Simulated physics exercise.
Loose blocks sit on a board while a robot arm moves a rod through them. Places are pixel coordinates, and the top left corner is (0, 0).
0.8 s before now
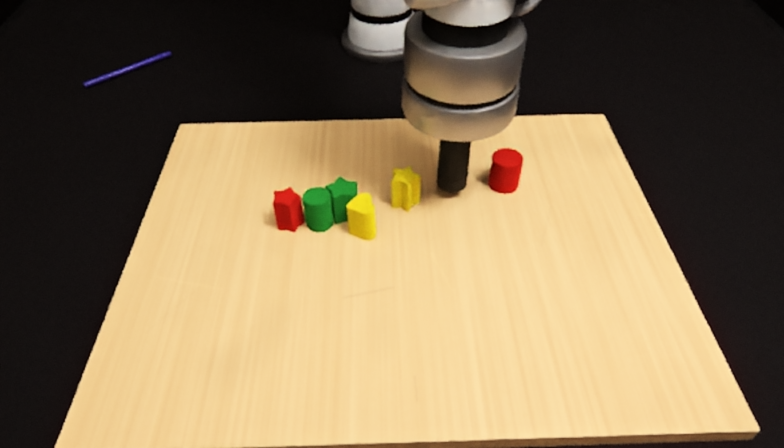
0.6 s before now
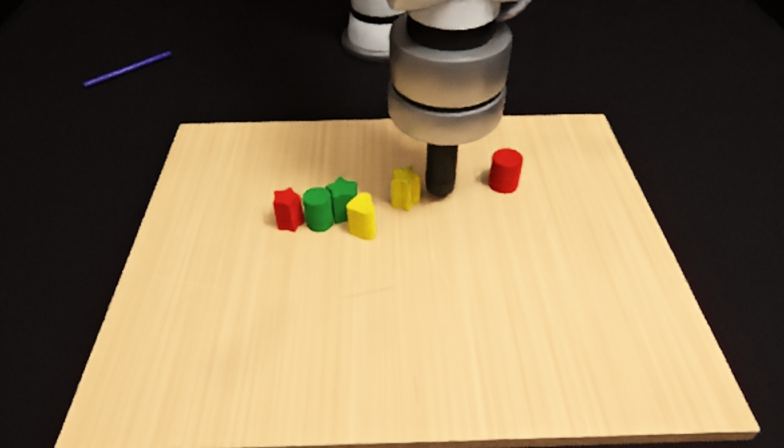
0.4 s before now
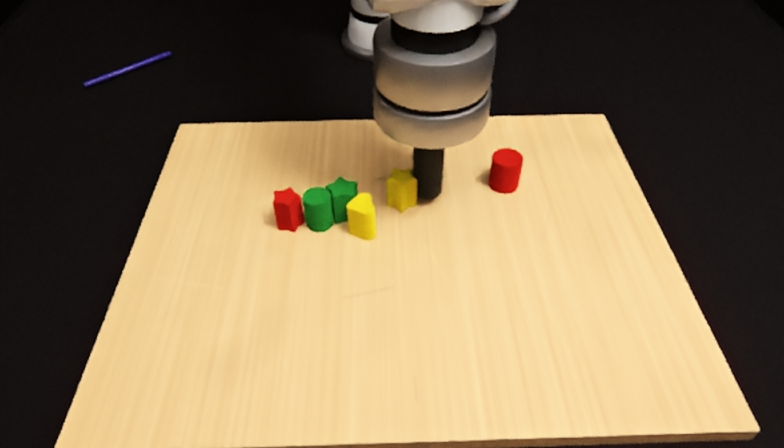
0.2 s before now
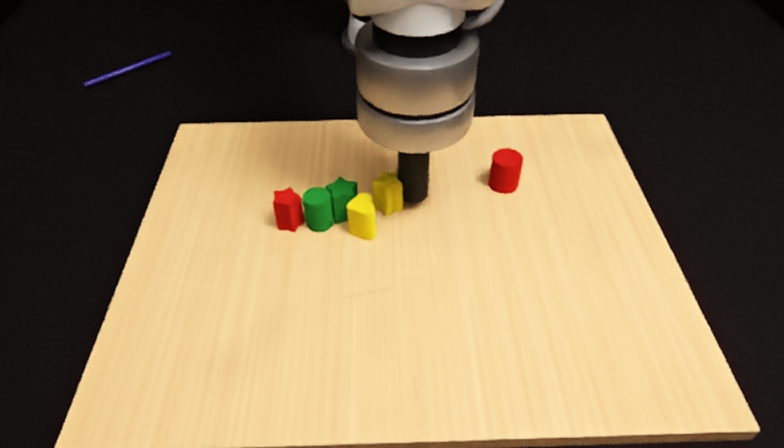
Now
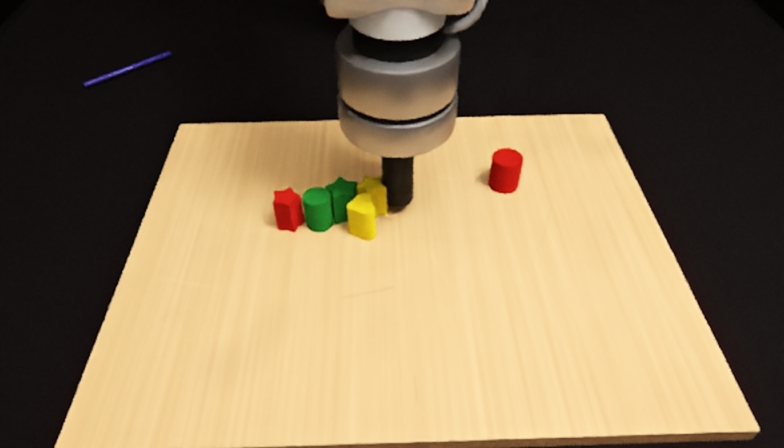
In the video, a robot arm above a wooden board with small red, green and yellow blocks moves its dark rod left, pushing the yellow star-shaped block leftward until it sits close beside the green star-shaped and yellow heart-shaped blocks.
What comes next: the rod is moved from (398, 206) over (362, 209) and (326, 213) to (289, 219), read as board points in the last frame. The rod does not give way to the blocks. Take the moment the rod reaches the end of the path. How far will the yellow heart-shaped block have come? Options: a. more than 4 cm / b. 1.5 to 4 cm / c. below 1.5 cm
Letter c.
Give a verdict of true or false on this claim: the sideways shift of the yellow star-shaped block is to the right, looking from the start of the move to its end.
Verdict: True.
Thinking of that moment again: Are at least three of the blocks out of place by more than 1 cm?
Yes, that is how it ends up.
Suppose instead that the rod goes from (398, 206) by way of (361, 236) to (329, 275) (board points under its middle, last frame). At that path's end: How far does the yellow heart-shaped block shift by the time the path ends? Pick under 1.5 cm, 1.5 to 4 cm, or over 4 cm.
The displacement of the yellow heart-shaped block is above 4 cm.
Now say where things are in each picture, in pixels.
In the first frame, lower end of the rod at (452, 184), tops of blocks, green round block at (316, 195), green star-shaped block at (341, 186), yellow heart-shaped block at (362, 203), yellow star-shaped block at (405, 175).
In the second frame, rod at (440, 187), blocks as before.
In the third frame, rod at (427, 191), yellow star-shaped block at (402, 175).
In the fourth frame, rod at (413, 194), yellow star-shaped block at (388, 179).
In the fifth frame, rod at (398, 198), green round block at (316, 195), green star-shaped block at (341, 186), yellow heart-shaped block at (362, 203), yellow star-shaped block at (372, 183).
What follows on the original path. One third of the way, rod at (361, 201); green round block at (287, 205); green star-shaped block at (305, 190), turned 25° anticlockwise; yellow heart-shaped block at (358, 206), turned 20° anticlockwise; yellow star-shaped block at (334, 186).
Two thirds of the way, rod at (325, 205); green round block at (277, 212); green star-shaped block at (271, 193), turned 70° anticlockwise; yellow heart-shaped block at (358, 206), turned 20° anticlockwise; yellow star-shaped block at (296, 184), turned 20° clockwise.
At the end, rod at (288, 211); green round block at (276, 213); green star-shaped block at (241, 191), turned 120° anticlockwise; yellow heart-shaped block at (358, 206), turned 20° anticlockwise; yellow star-shaped block at (266, 180), turned 55° clockwise.
